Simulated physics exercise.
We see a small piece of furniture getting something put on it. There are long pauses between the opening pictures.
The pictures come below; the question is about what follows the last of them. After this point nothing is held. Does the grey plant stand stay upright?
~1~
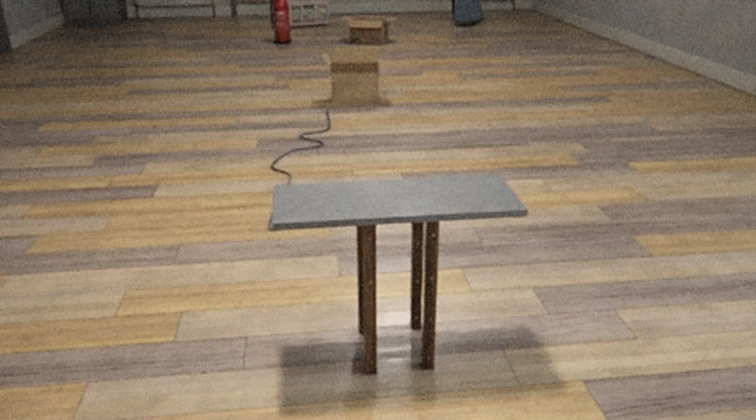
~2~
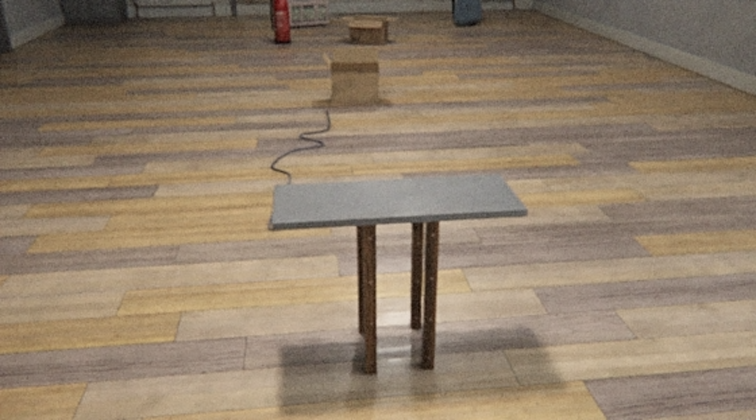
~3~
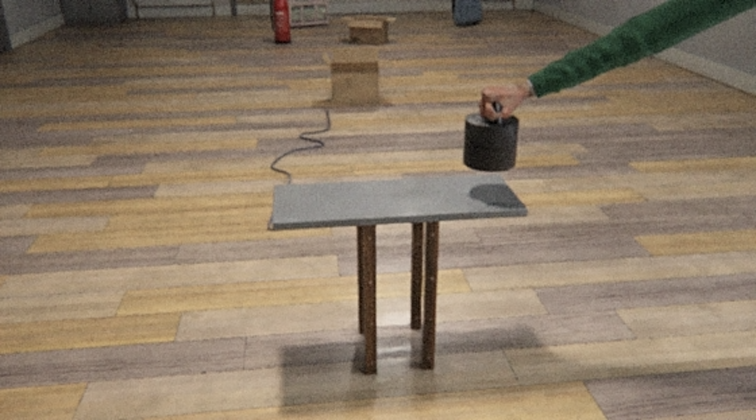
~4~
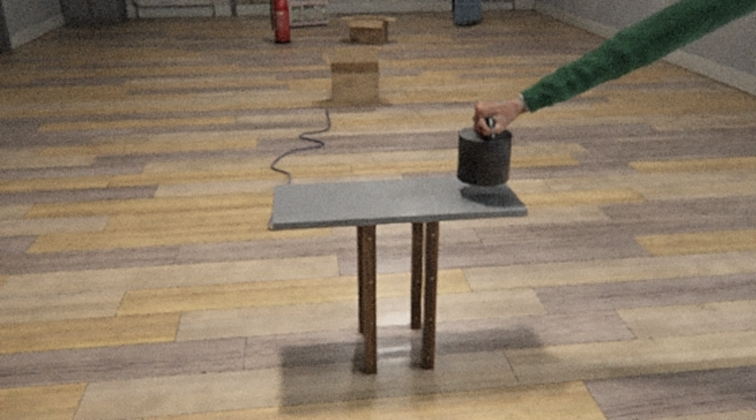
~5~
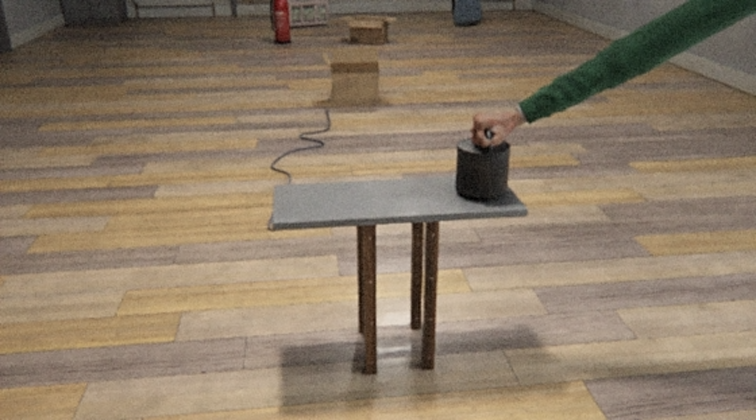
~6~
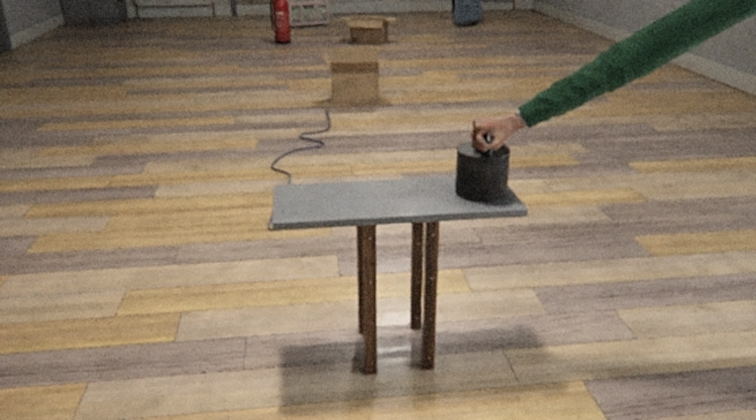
No, it topples.
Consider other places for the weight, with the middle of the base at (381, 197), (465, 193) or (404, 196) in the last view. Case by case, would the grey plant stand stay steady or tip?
The grey plant stand stands fast; overbalances; keeps steady.
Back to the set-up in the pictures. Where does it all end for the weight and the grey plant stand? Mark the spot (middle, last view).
About (666, 310) and (530, 251).
Then, 0.48 s past the last view, grey plant stand leaning 28° off how it started near (465, 200).
Finally, the grey plant stand tips up, near (530, 251).
